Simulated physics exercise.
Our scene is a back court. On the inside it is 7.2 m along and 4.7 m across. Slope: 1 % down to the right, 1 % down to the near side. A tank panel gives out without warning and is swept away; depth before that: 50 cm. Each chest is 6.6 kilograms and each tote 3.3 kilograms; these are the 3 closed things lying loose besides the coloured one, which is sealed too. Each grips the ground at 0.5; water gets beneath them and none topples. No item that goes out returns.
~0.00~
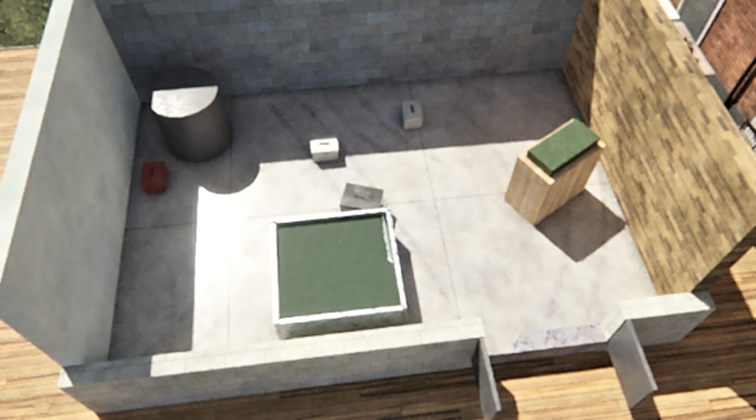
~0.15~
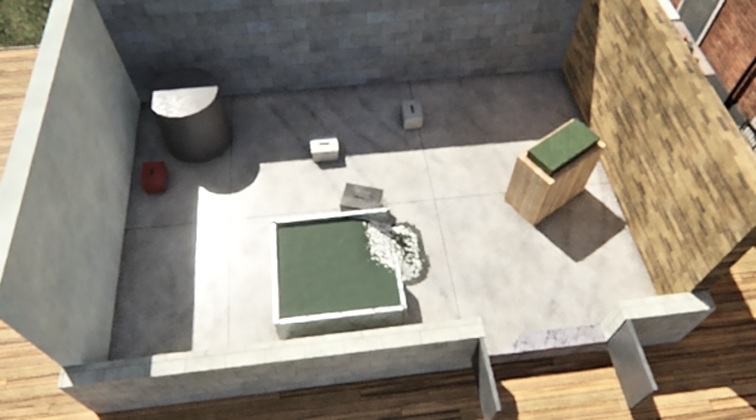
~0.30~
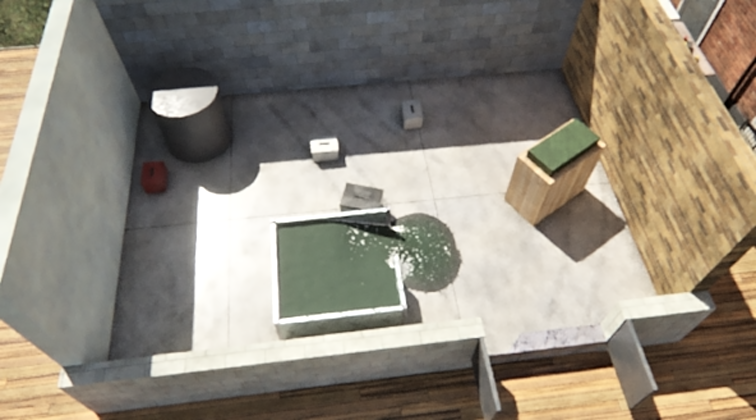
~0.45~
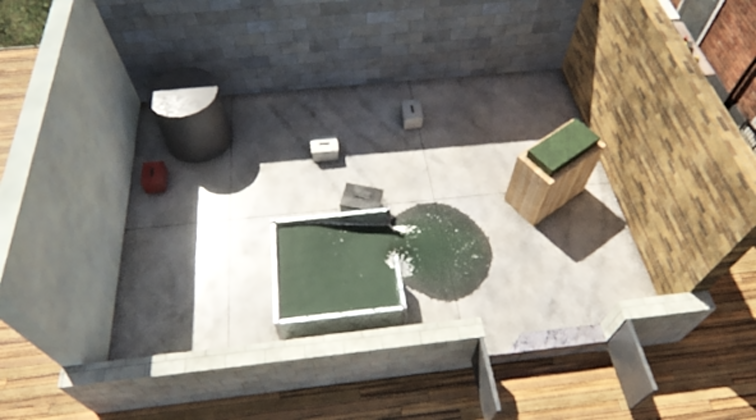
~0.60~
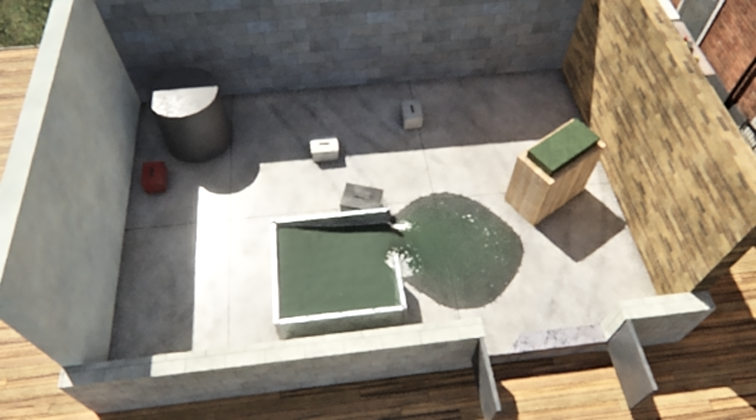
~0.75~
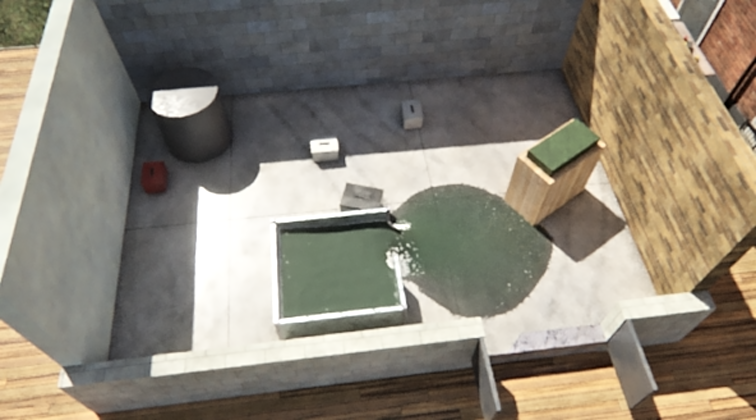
Green water bursting from the right side of a rectangular tank and spreading across a walled court, while scattered boxes stay still.
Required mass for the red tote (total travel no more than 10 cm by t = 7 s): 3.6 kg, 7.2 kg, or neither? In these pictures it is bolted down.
3.6 kg.
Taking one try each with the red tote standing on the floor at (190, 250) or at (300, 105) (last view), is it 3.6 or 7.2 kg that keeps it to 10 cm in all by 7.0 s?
One by one: Lighter mass suffices; lighter mass suffices.
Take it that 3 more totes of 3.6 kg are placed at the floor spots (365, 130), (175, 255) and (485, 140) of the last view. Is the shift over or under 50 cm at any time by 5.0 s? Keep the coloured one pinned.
In order: Not as far, then not as far, then farther.
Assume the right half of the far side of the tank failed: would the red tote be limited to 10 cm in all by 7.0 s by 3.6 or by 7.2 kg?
In that case just the heavier mass works.
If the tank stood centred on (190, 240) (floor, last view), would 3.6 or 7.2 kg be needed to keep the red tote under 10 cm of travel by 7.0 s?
Then the answer is that either mass works.
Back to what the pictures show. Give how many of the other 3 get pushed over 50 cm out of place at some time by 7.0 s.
Result: 0.
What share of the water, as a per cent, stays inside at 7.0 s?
86 %.
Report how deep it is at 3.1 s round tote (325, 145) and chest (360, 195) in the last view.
I'd put it at 0 cm and 0 cm respectively.
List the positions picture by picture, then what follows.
In the first frame, the red tote at (152, 172), on the bottom; 2.1 m2 under water; 0 of 4 have shifted.
In the second frame, the red tote at (152, 172), on the bottom; water covers 2.5 m2; 0 of 4 have shifted.
In the third frame, the red tote at (152, 172) rests on the ground; water covers 3.1 m2; 0 of 4 have shifted.
In the fourth frame, the red tote at (152, 172), on the bottom; water covers 3.8 m2; 0 of 4 have shifted.
In the fifth frame, the red tote at (152, 172), on the bottom; 4.6 m2 under water; 0 of 4 have shifted.
In the sixth frame, the red tote at (152, 172), on the bottom; water covers 5.6 m2; 0 of 4 have shifted.
After 1.4 s the red tote would be 0 cm from its start with 3.6 kg and 0 cm from its start with 7.2 kg; 0 cm of water round it then.
After 3.1 s the red tote would be 0 cm from its start with 3.6 kg and 0 cm from its start with 7.2 kg; 0 cm of water round it then.
After 4.9 s the red tote would be 0 cm from its start with 3.6 kg and 0 cm from its start with 7.2 kg; 0 cm of water round it then.
After 7.0 s the red tote would be 0 cm from its start with 3.6 kg and 0 cm from its start with 7.2 kg; 0 cm of water round it then.
